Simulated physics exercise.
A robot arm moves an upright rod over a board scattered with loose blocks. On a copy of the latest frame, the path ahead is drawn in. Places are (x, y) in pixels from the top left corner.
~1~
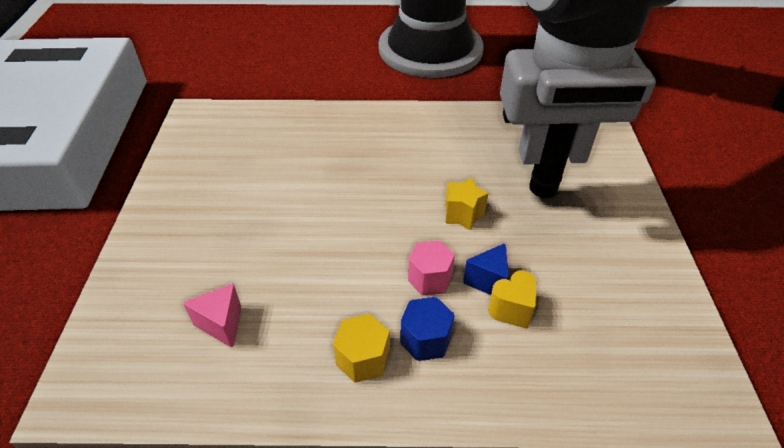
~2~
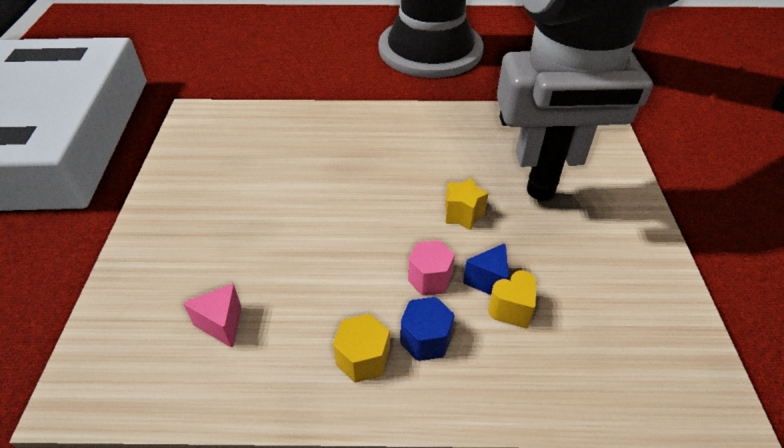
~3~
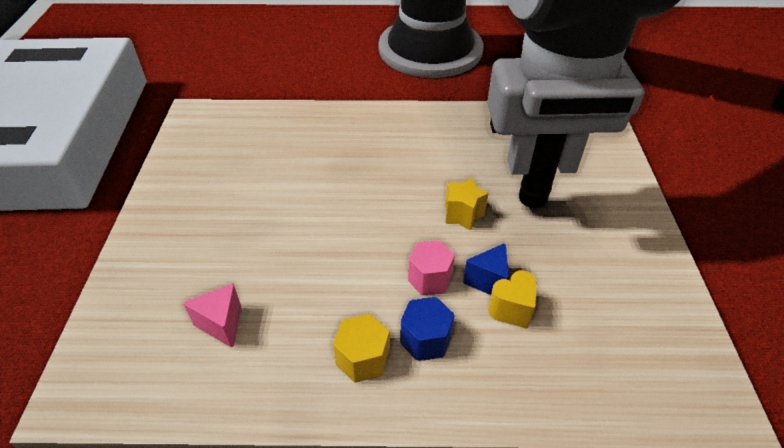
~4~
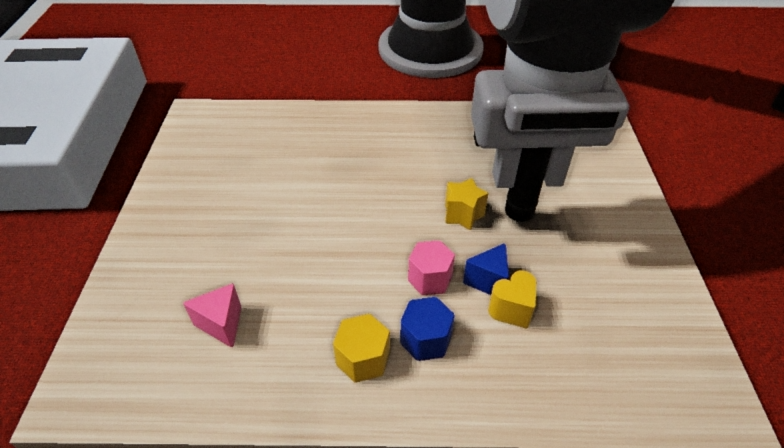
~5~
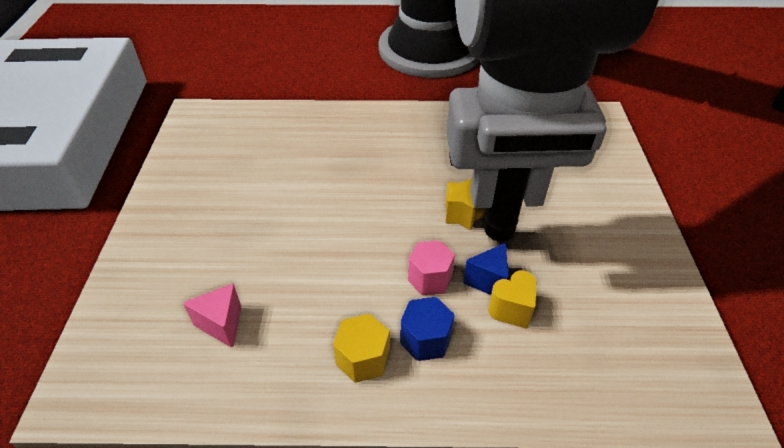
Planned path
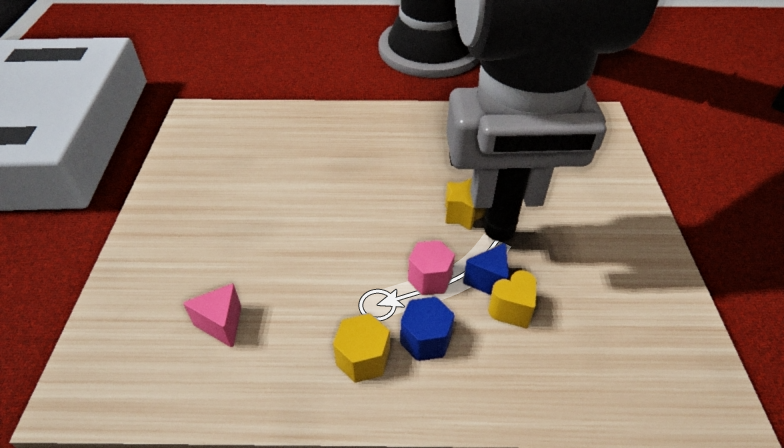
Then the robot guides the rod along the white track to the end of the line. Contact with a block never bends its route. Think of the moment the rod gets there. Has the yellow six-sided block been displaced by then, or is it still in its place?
Same place.
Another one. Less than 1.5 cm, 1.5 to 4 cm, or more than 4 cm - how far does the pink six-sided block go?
It is going to finish beyond 4 cm from where it is now.
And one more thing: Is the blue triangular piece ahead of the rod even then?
Short answer: No.
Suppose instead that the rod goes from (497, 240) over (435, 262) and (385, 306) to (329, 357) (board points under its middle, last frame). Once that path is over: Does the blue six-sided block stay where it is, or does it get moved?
Its place changes.
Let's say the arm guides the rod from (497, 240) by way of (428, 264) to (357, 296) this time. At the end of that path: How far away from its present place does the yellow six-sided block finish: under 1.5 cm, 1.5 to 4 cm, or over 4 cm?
That one ends up within 1.5 cm of where it is now.
Path on the board, from (497, 240) by way of (471, 270) and (427, 290) to (378, 305).
The first path, step by step. One third of the way, rod (472, 261); blue triangular piece (492, 268); yellow heart-shaped block (519, 292).
Two thirds of the way, rod (428, 281); pink six-sided block (392, 259), turned 50° clockwise; blue triangular piece (492, 268); yellow heart-shaped block (519, 292).
At the end, rod (377, 296); yellow six-sided block in place; pink six-sided block (362, 255), turned 100° clockwise; blue triangular piece (492, 268); yellow heart-shaped block (519, 292).
